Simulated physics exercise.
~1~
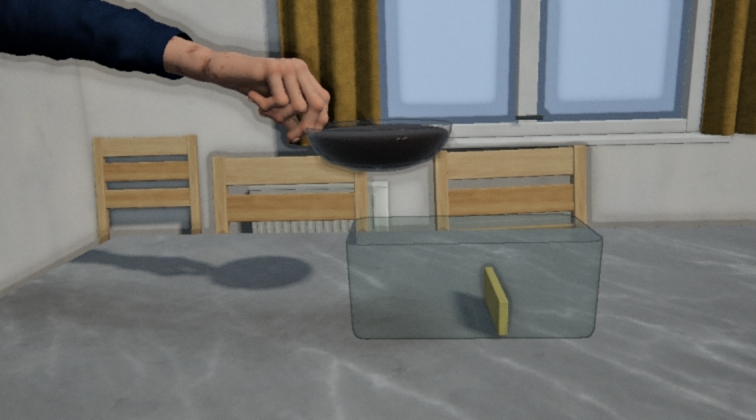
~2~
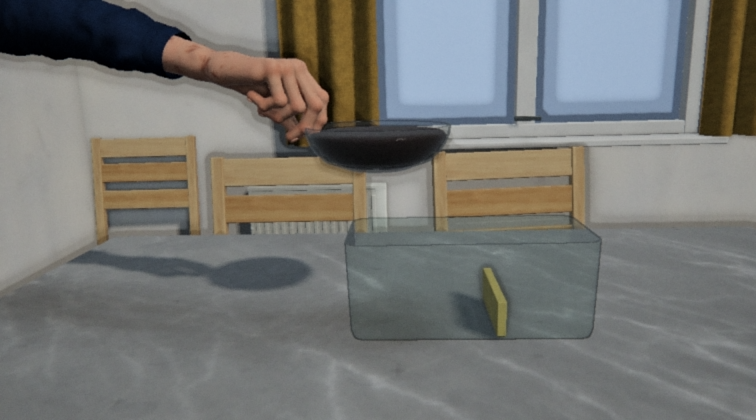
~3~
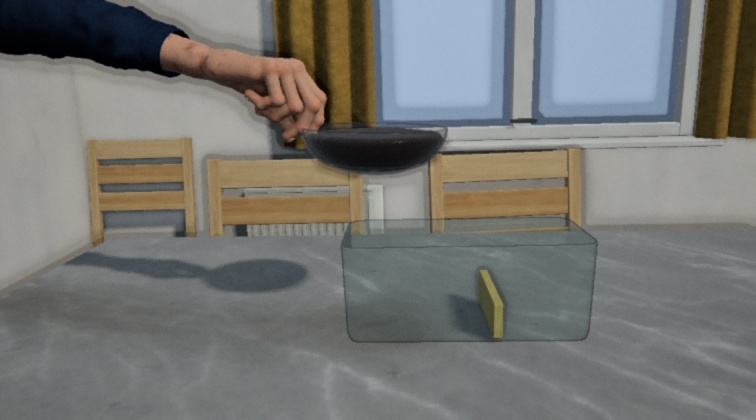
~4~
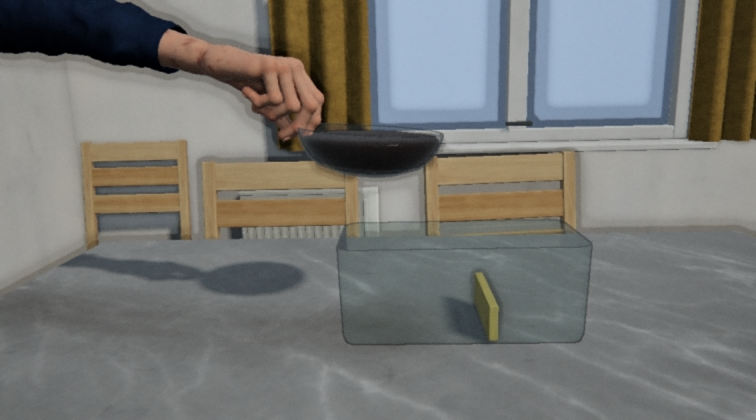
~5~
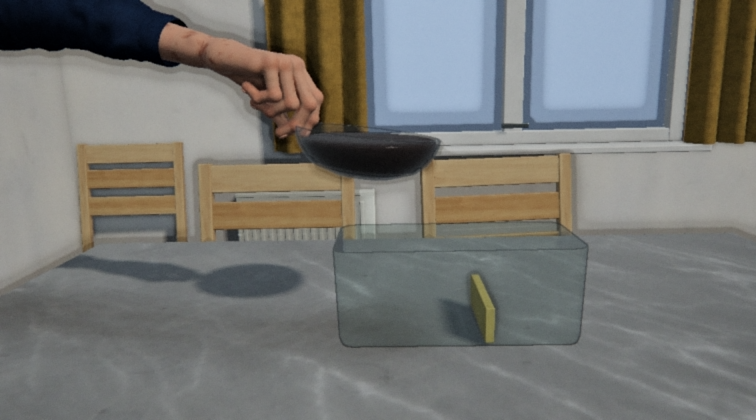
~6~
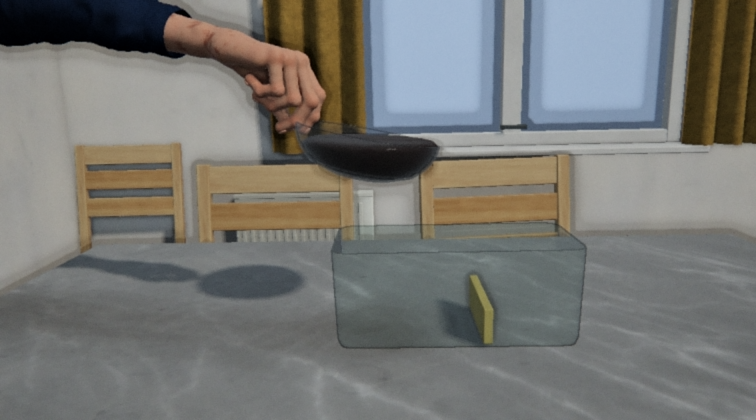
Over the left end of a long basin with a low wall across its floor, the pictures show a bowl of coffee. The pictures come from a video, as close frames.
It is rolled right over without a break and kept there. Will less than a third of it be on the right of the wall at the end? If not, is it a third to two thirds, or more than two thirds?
No, a third to two thirds.
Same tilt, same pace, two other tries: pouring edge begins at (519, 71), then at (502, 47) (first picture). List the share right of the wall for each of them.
About 60 per cent, then about 65 per cent.
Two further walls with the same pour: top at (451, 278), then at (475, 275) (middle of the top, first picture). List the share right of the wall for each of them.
My guess is some 85 percent the first time and some 70 percent the second.
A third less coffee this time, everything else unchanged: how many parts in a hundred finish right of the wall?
About 35 parts in a hundred, give or take.
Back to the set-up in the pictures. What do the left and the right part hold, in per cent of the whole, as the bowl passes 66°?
The left part holds close to 15 per cent, the right part close to 40.
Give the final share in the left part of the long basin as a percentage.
Share approx. 45 %.
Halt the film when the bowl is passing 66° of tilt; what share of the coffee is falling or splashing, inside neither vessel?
Near 25 parts in a hundred.
A moment on, the bowl is tipped part way and 16 per cent is still to pour, 16 is left of the wall and 40 right of it.
Next, the bowl is tipped right over and 0 per cent is still to pour, 44 is left of the wall and 51 right of it.
Then the bowl is tipped right over and 0 per cent is still to pour, 44 is left of the wall and 51 right of it.
Later the bowl is tipped right over and 0 per cent is still to pour, 44 is left of the wall and 51 right of it.
In the end 44 per cent lies left of the wall, 52 right of it and 5 outside.
